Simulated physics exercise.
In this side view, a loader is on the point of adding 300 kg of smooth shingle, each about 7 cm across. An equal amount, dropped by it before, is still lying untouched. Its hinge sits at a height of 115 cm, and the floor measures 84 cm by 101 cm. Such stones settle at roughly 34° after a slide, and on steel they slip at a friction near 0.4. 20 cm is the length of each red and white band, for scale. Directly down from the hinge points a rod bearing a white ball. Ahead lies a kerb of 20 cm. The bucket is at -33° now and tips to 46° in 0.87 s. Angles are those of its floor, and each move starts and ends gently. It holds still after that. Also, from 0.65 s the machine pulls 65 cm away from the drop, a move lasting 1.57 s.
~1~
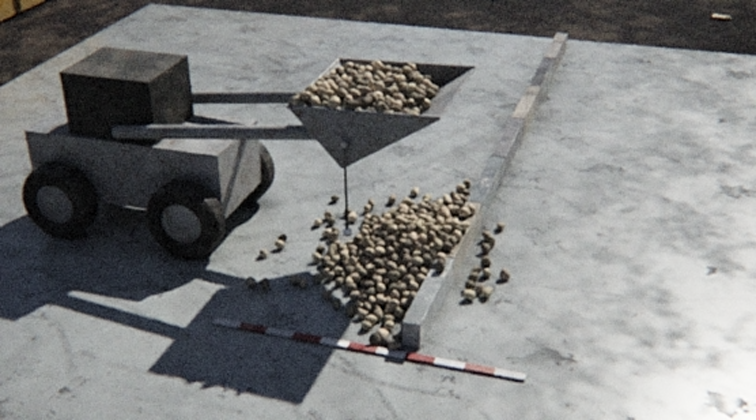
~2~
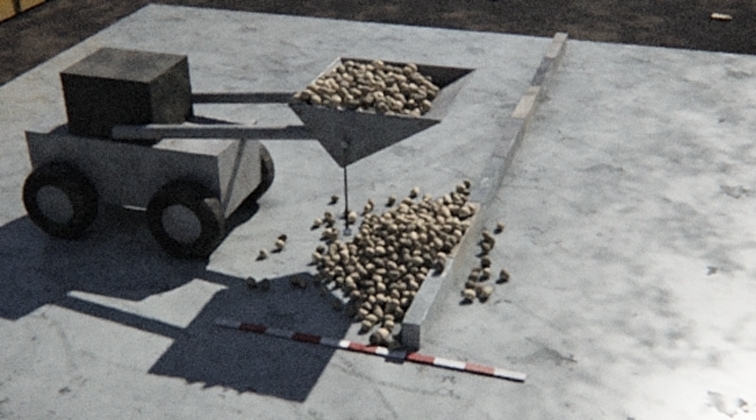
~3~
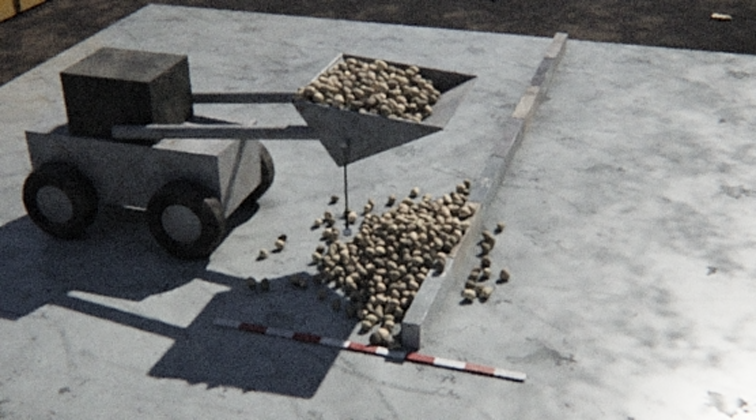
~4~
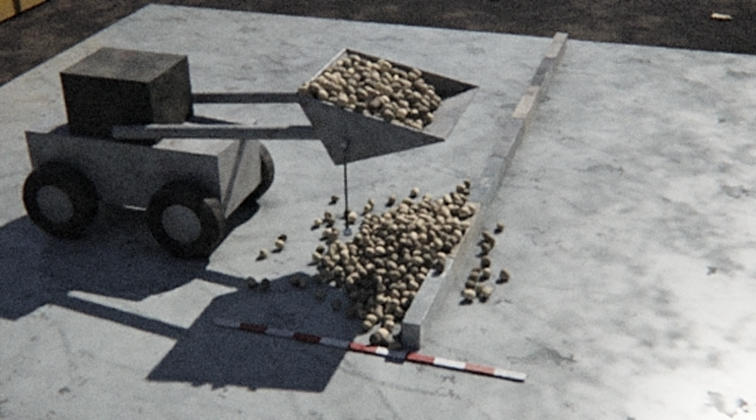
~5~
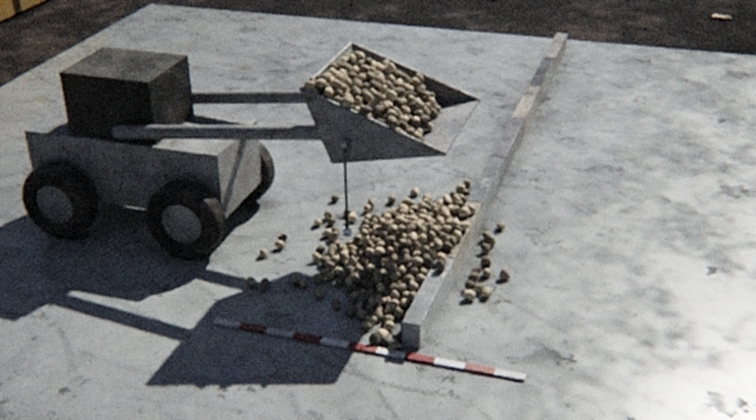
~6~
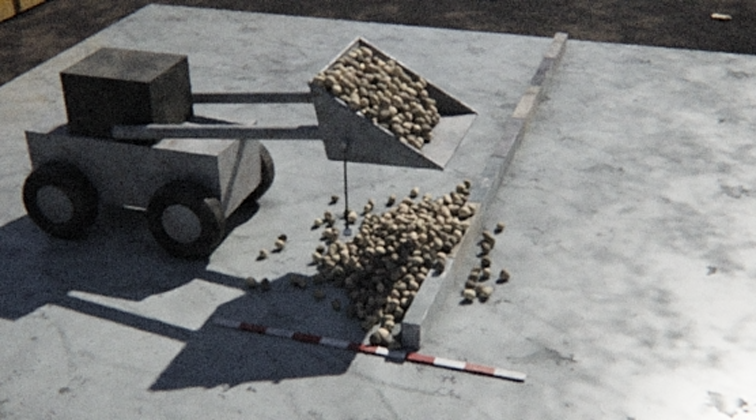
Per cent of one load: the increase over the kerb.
48 percent.
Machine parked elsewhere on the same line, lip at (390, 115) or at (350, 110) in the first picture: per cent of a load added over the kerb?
10 %, then 0 %.
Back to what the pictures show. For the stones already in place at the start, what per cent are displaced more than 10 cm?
Roughly 10 per cent of them.
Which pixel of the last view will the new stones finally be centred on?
Roughly at pixel (453, 251).
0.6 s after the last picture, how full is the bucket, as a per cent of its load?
It holds some 45 percent.
Then, 0.3 s after the last picture the floor is at 33°; in per cent of one load, 99 in the bucket, 99 on this side of the kerb, 2 over the kerb; the foremost stones are at (488, 268).
Then, 0.6 s after the last picture the floor is at 46°; in per cent of one load, 45 in the bucket, 147 on this side of the kerb, 9 over the kerb; the foremost stones are at (489, 268).
Then, 2.3 s after the last picture the floor is at 46°; in per cent of one load, 0 in the bucket, 150 on this side of the kerb, 50 over the kerb; the foremost stones are at (714, 284).
Then, 4.8 s after the last picture the floor is at 46°; in per cent of one load, 0 in the bucket, 150 on this side of the kerb, 50 over the kerb; the foremost stones are at (714, 284). Net gain over the kerb, 48.
